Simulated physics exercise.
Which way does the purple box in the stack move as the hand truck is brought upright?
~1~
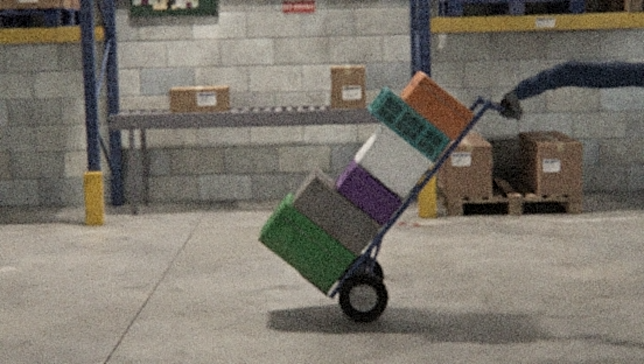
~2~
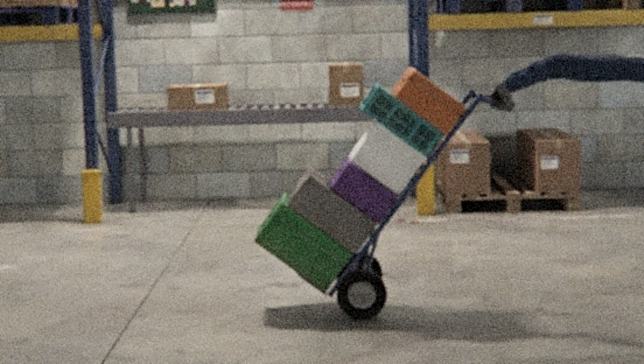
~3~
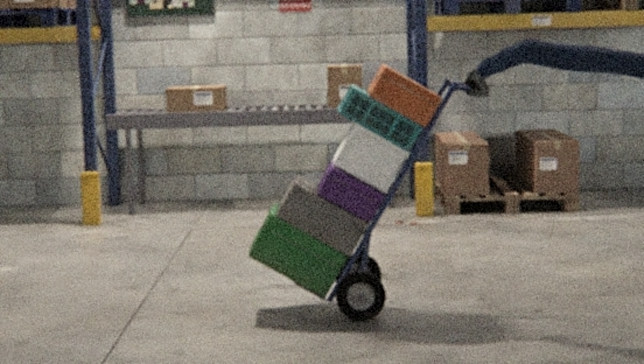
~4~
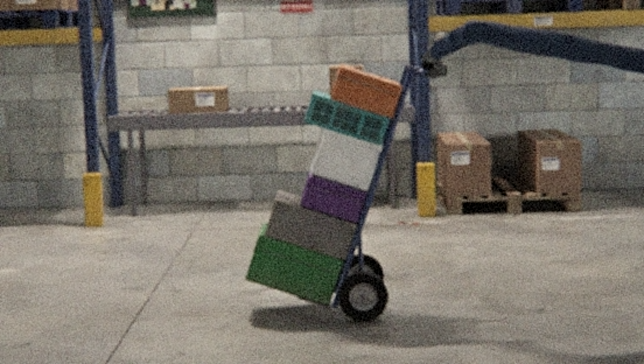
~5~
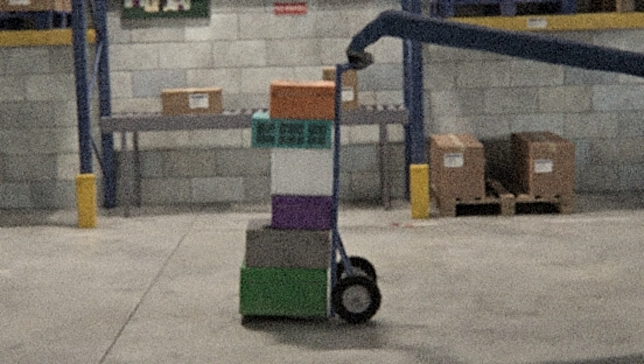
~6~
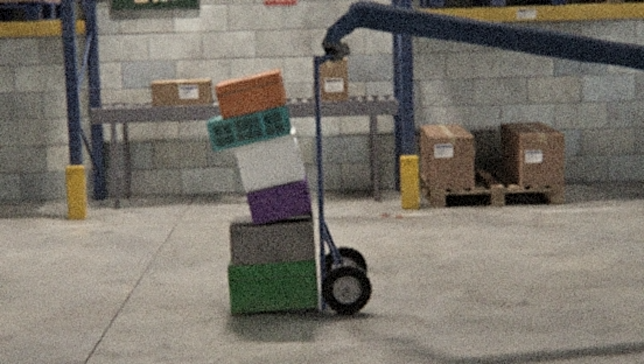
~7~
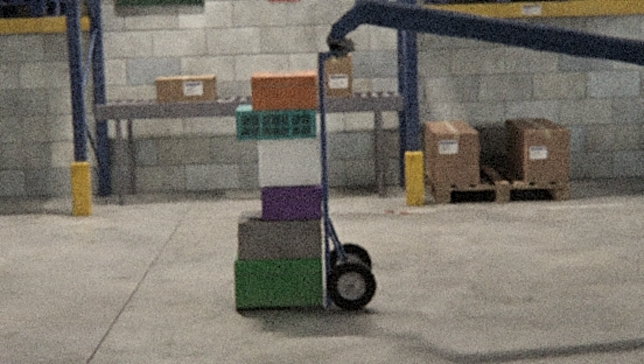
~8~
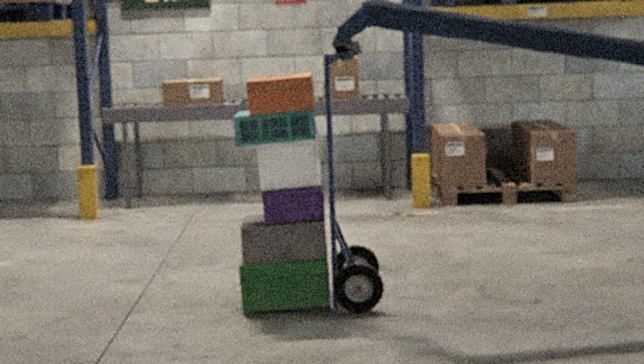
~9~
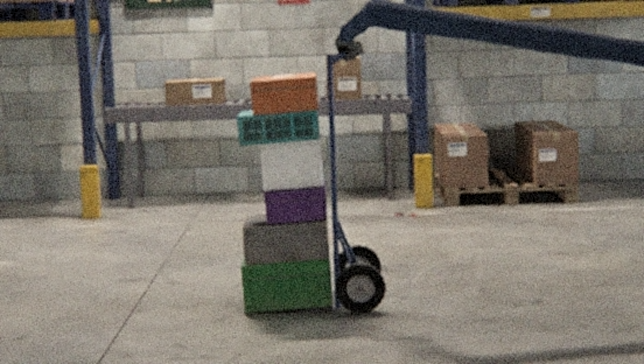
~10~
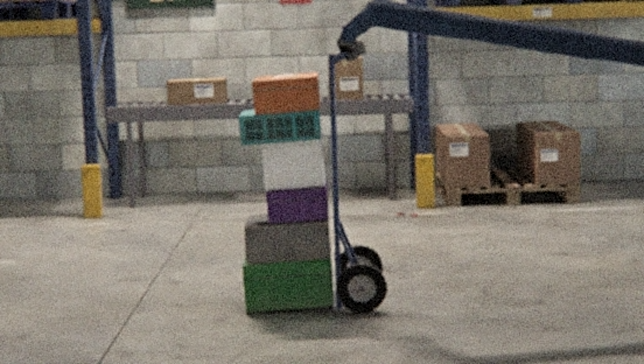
The purple box moves to the left as the hand truck comes upright.
